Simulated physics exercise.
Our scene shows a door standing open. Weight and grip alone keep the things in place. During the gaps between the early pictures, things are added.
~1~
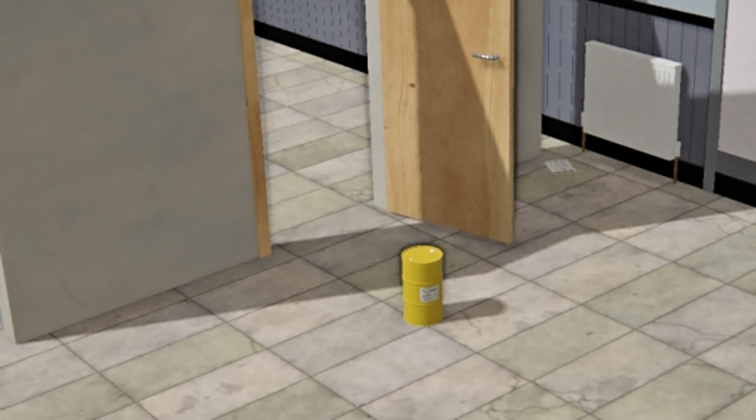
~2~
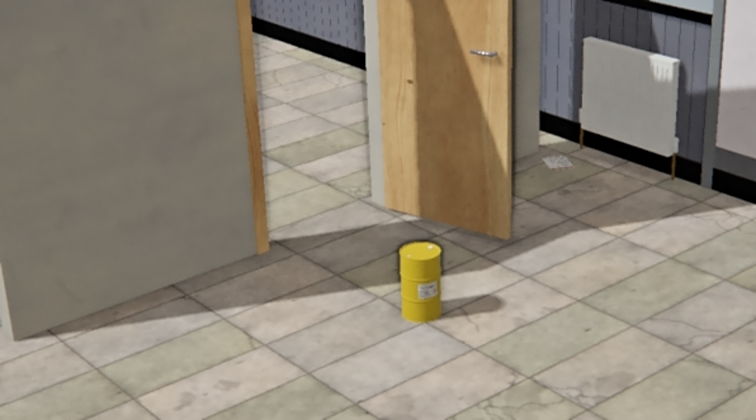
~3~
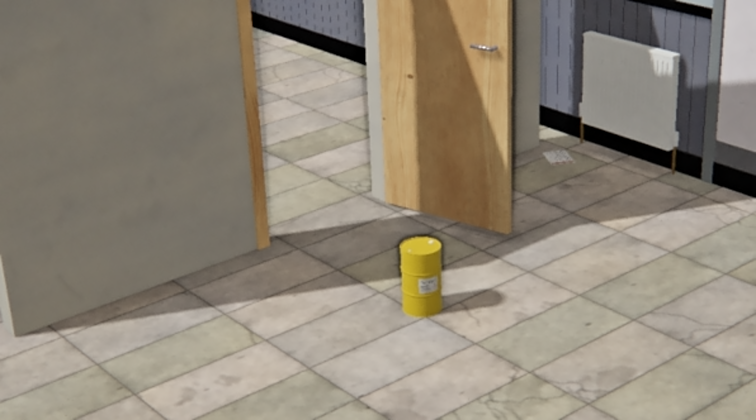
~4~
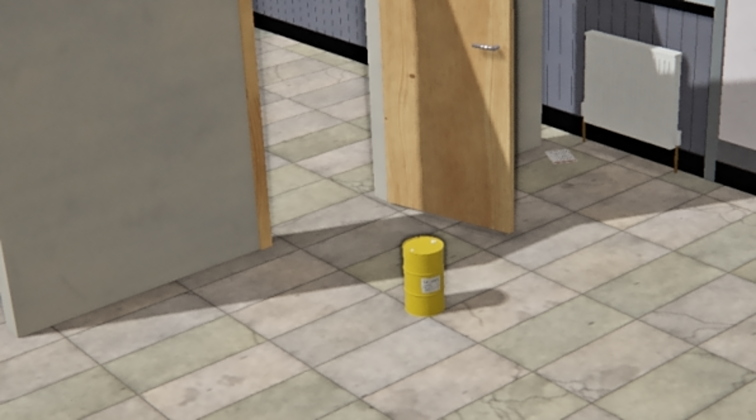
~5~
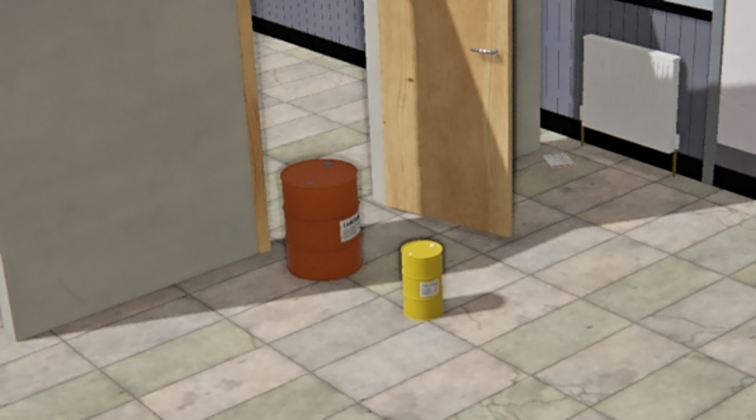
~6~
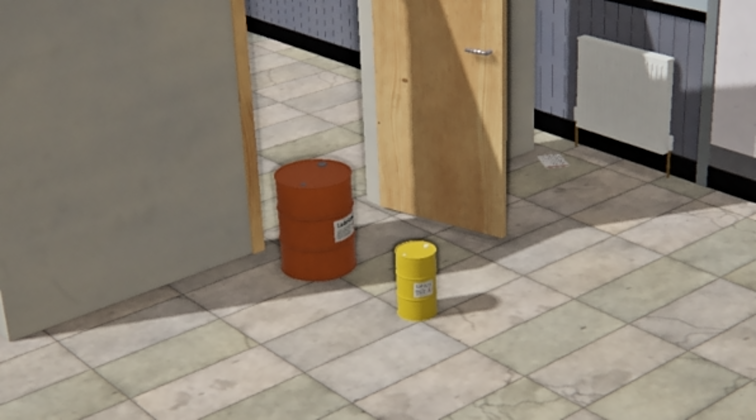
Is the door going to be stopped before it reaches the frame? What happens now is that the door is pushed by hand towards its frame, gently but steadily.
Yes, my guess is that the door will leave the doorway partly open.
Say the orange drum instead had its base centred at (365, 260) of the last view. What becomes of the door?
Observation: Afterwards the door is stopped partway.
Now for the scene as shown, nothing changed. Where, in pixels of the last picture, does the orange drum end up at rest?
The object finishes roughly at pixel (309, 219).
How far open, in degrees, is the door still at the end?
Roughly 40 degrees open.
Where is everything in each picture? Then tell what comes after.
In the first frame, door wide open and still; yellow canister (423, 286).
In the second frame, door wide open and still; yellow canister (421, 282).
In the third frame, door wide open and still; yellow canister (422, 277).
In the fourth frame, door wide open and still; yellow canister (424, 277).
In the fifth frame, door wide open and still; yellow canister (423, 281).
In the sixth frame, door wide open and still; orange drum (316, 219); yellow canister (417, 281).
Then, 0.70 s on from there, door at 91°.
Then, 1.10 s on from there, door at 75°.
Then, 1.50 s on from there, door at 56°.
Then, 1.80 s on from there, door at 41°.
In the end, door at 39°; both unmoved. At the end, from the last picture's camera, orange drum near (309, 219).
